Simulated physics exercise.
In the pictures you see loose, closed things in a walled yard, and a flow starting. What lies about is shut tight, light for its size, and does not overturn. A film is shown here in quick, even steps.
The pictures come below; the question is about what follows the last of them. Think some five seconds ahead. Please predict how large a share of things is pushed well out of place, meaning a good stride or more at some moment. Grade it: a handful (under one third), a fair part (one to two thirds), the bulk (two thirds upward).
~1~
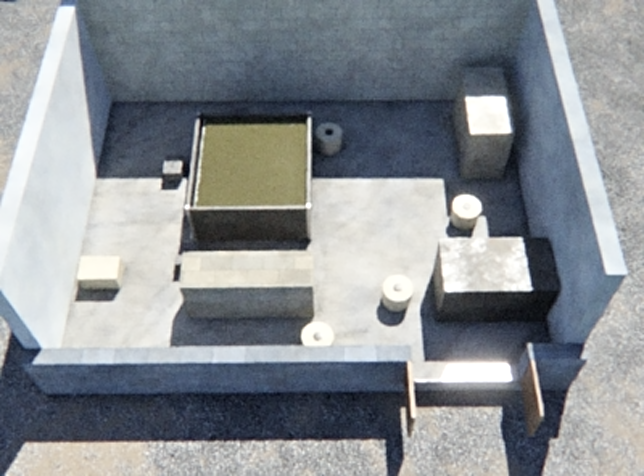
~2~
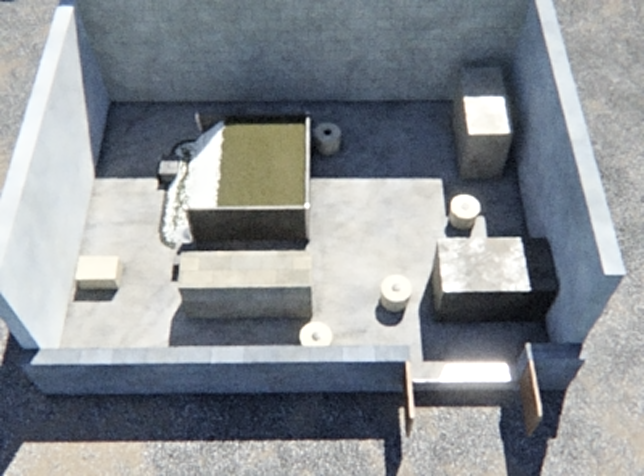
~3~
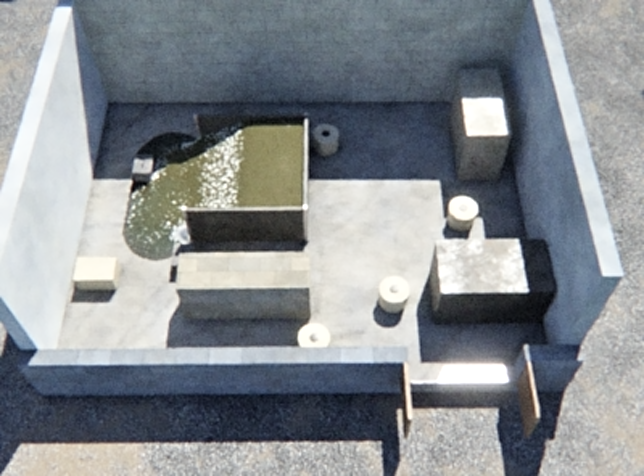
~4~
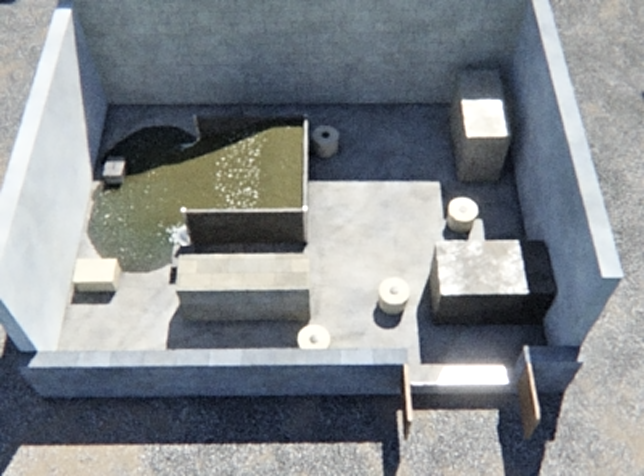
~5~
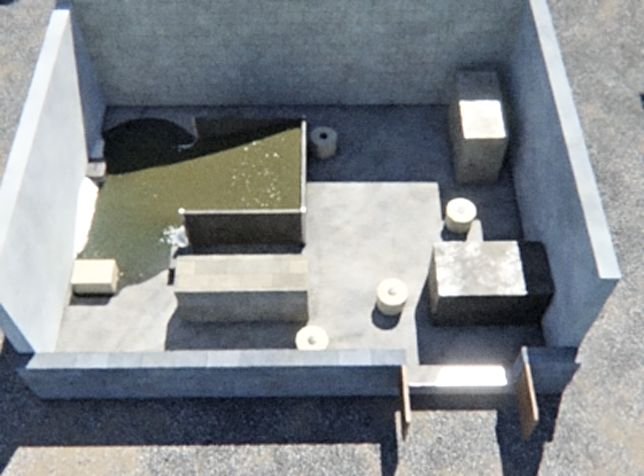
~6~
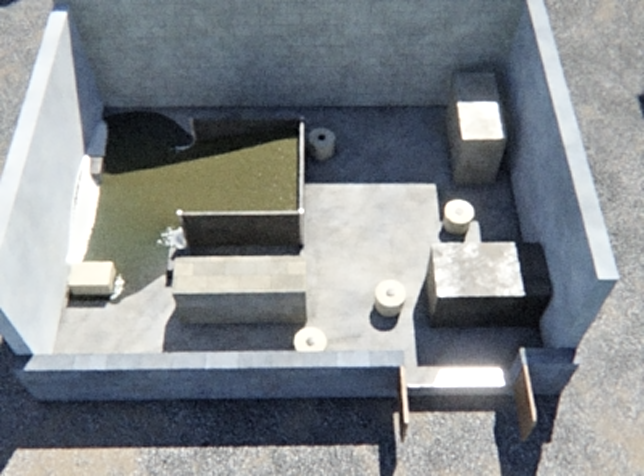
The bulk.
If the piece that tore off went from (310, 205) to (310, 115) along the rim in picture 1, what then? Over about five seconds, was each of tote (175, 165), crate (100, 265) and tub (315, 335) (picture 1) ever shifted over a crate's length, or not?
Well, in order they come out as under that mark, under that mark and beyond that mark.
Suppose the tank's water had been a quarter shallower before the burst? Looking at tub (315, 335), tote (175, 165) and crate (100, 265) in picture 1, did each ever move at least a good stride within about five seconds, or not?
Went the distance, went the distance, went the distance.
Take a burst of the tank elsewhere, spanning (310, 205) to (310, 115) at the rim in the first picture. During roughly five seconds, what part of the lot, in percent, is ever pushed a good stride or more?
I'd guess around 60 percent of them.
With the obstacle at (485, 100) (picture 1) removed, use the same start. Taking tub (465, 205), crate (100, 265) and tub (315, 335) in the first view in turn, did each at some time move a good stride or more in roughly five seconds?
Fell short, went the distance, went the distance.
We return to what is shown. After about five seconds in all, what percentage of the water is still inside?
98 %.
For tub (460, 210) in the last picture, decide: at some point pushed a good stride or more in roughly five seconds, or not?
Below that mark.
A moment on, 1 of 8 are well off their spots; 1 afloat.
Next, 2 of 8 are well off their spots; 2 afloat.
Later, 5 of 8 are well off their spots; 2 afloat.
In the end, 7 of 8 are well off their spots, and 7 have been at some point; 3 afloat.
